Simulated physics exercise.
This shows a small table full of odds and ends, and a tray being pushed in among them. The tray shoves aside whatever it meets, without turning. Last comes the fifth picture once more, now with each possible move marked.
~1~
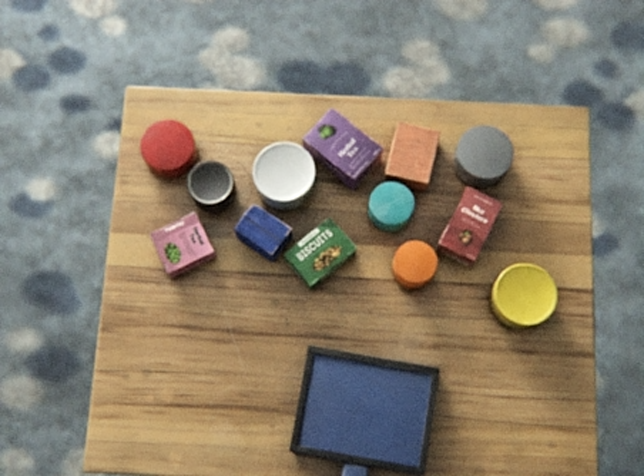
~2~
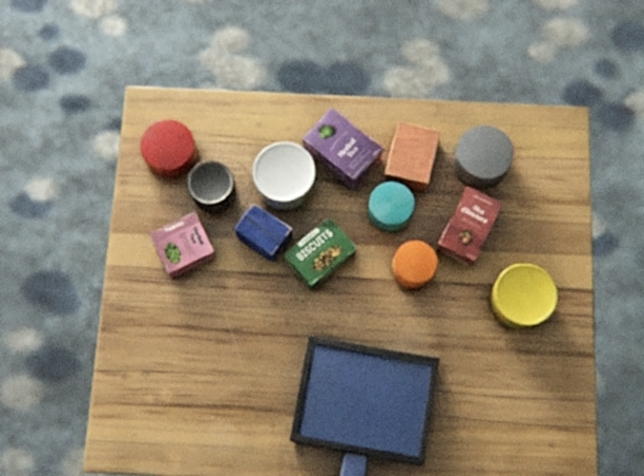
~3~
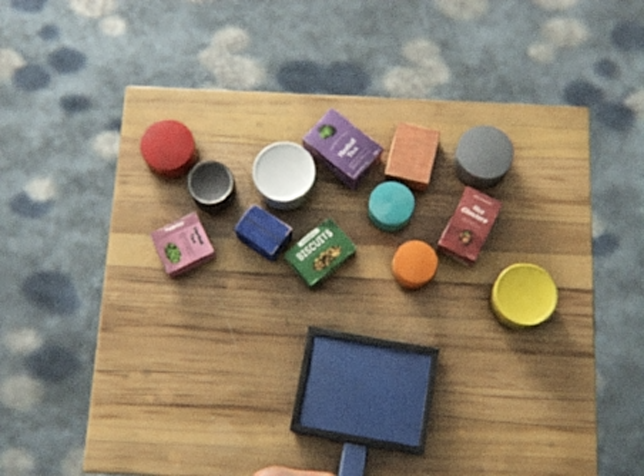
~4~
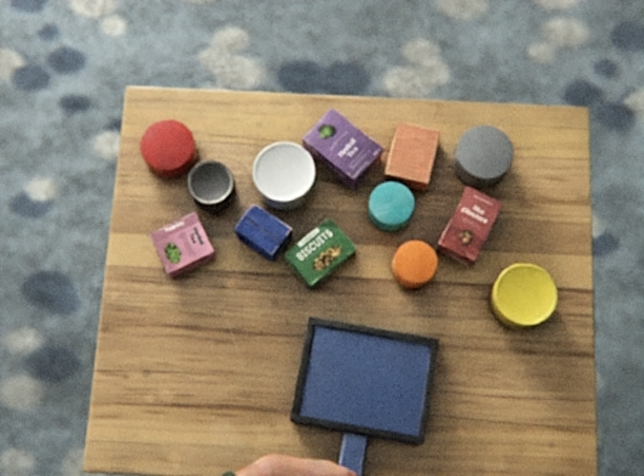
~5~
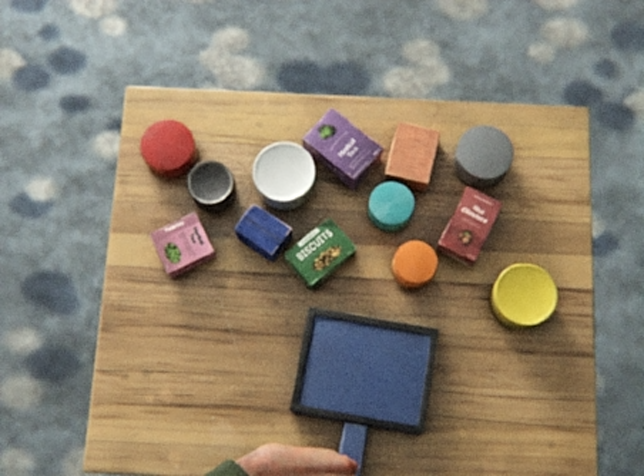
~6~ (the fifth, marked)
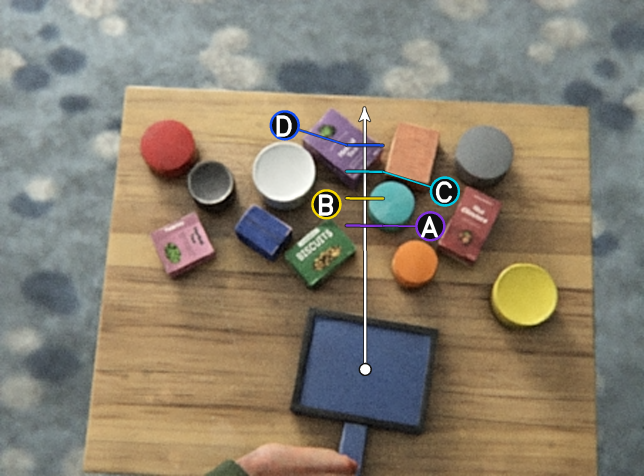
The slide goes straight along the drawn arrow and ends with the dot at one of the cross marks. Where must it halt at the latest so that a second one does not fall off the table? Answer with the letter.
It should halt at B.
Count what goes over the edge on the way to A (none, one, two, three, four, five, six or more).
In all, none.
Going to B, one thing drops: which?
The purple packet.
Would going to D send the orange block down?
By then, yes.
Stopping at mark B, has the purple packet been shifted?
Yes.
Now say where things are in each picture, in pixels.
Grey pot (483, 157); black tub (212, 187); turquoise tin (391, 207), in the first picture.
Tray (365, 400); purple packet (343, 149), in the second picture.
Tray (365, 390); red packet (469, 227), in the third picture.
Tray (365, 379); red pot (169, 150), in the fourth picture.
Tray (365, 370); yellow tub (523, 298); white tub (285, 176); pink packet (183, 245), in the fifth picture.
On the marked copy, A at (365, 226); B at (365, 198); C at (365, 171); D at (365, 145); the arrow from (365, 369) to (365, 108); the white dot at (365, 369).
Taking B. A third of the way, tray (365, 307); green box (333, 217); orange pot (414, 243).
Two thirds of the way, tray (365, 244); purple packet (348, 129); orange block (418, 137).
When it is over, tray (365, 202); purple packet over the edge; orange block (428, 104); one fallen.
As for the rest, A is within the limit but short; C drops two; D drops four.
